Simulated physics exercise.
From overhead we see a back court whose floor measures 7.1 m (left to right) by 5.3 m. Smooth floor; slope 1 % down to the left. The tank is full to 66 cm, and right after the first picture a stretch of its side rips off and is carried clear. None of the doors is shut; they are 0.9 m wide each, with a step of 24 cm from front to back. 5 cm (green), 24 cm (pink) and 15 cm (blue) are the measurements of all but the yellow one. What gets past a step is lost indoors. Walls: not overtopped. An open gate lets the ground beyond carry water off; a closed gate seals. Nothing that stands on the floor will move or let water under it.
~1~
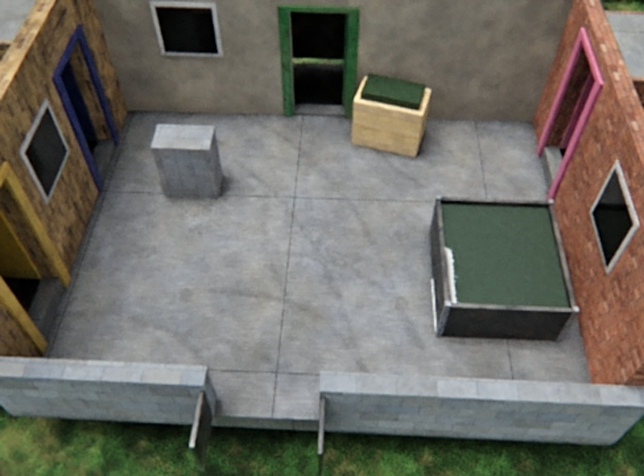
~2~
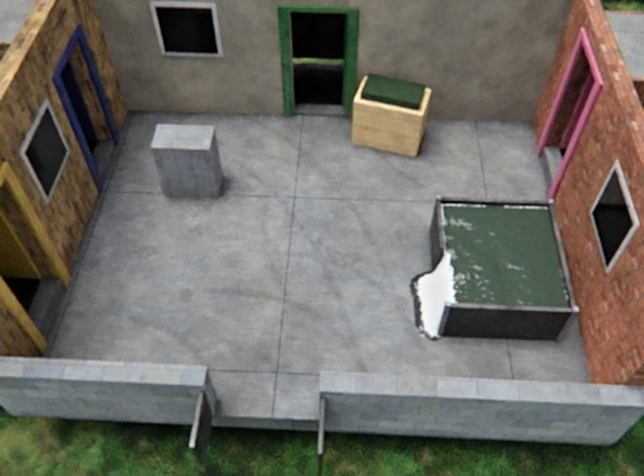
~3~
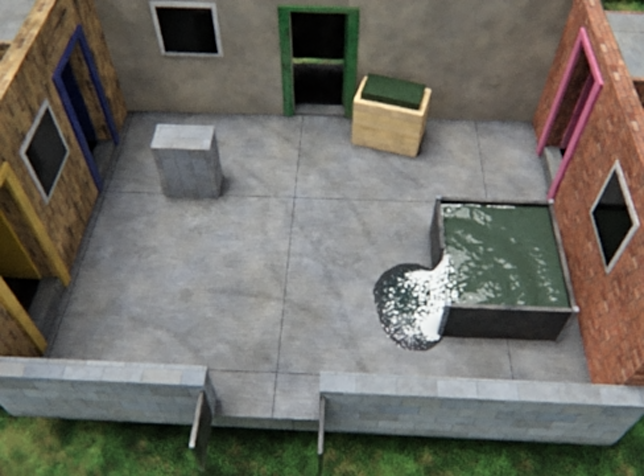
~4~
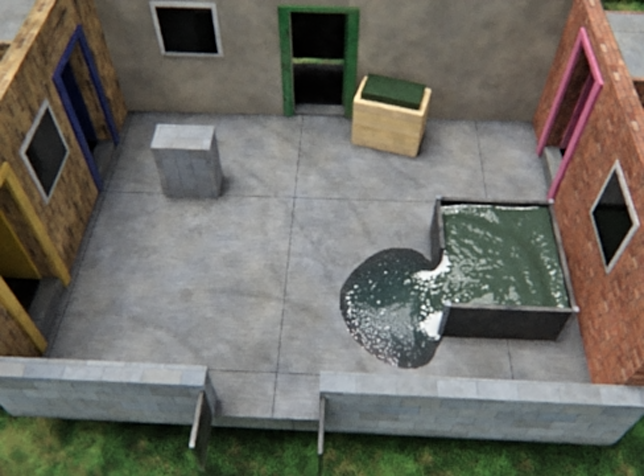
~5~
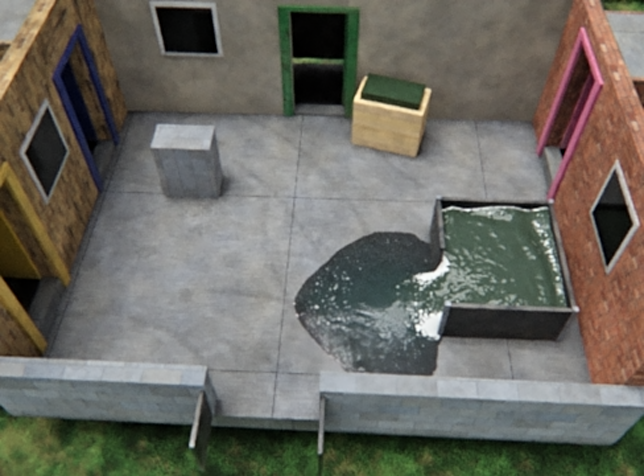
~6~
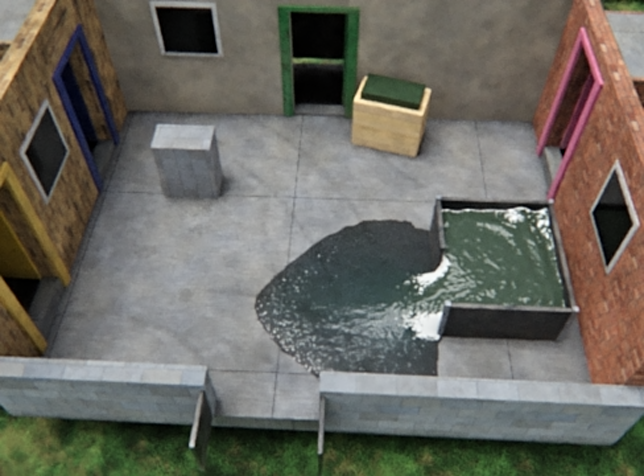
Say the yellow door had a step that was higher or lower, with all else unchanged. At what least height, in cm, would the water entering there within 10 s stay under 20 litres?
At about 13.5 cm.
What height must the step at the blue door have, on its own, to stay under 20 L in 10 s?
At the blue door you'd want roughly 6.0 cm.
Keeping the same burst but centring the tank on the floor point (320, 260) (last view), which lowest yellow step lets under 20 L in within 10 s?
Roughly 22 cm is needed.
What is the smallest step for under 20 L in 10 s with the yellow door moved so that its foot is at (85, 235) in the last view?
It needs roughly 11.0 cm.
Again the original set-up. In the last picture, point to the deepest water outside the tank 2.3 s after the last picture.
Look close to (44, 389).
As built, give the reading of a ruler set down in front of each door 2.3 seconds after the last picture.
At the green door the depth is 0 cm, at pink 0 cm, at blue 6 cm and at yellow 21 cm.
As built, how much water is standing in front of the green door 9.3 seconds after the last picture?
A ruler would read roughly 8.0 cm.
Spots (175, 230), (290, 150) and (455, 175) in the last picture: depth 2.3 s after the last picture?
Depths of roughly 2 cm, 1 cm and 0 cm, in that order.
Then, 0.7 s after the last picture water covers 35 % of the floor, deepest (30 cm) near (425, 306); it has not reached the yellow door.
Then, 2.3 s after the last picture water covers 55 % of the floor, deepest (28 cm) near (44, 389); 21 cm at the yellow door, 0 litres in over its 25 cm step.
Then, 9.3 s after the last picture water covers 70 % of the floor, deepest (10 cm) near (118, 141); 8 cm at the yellow door, 0 litres in over its 25 cm step.
At the yellow door as built, the water peaked near 22 cm, 2.1 s after the last picture.
With a step of 11 cm, 45 litres would have come in within the 10 s; with 15 cm, 13 litres. So under 20 litres takes about 13.5 cm.
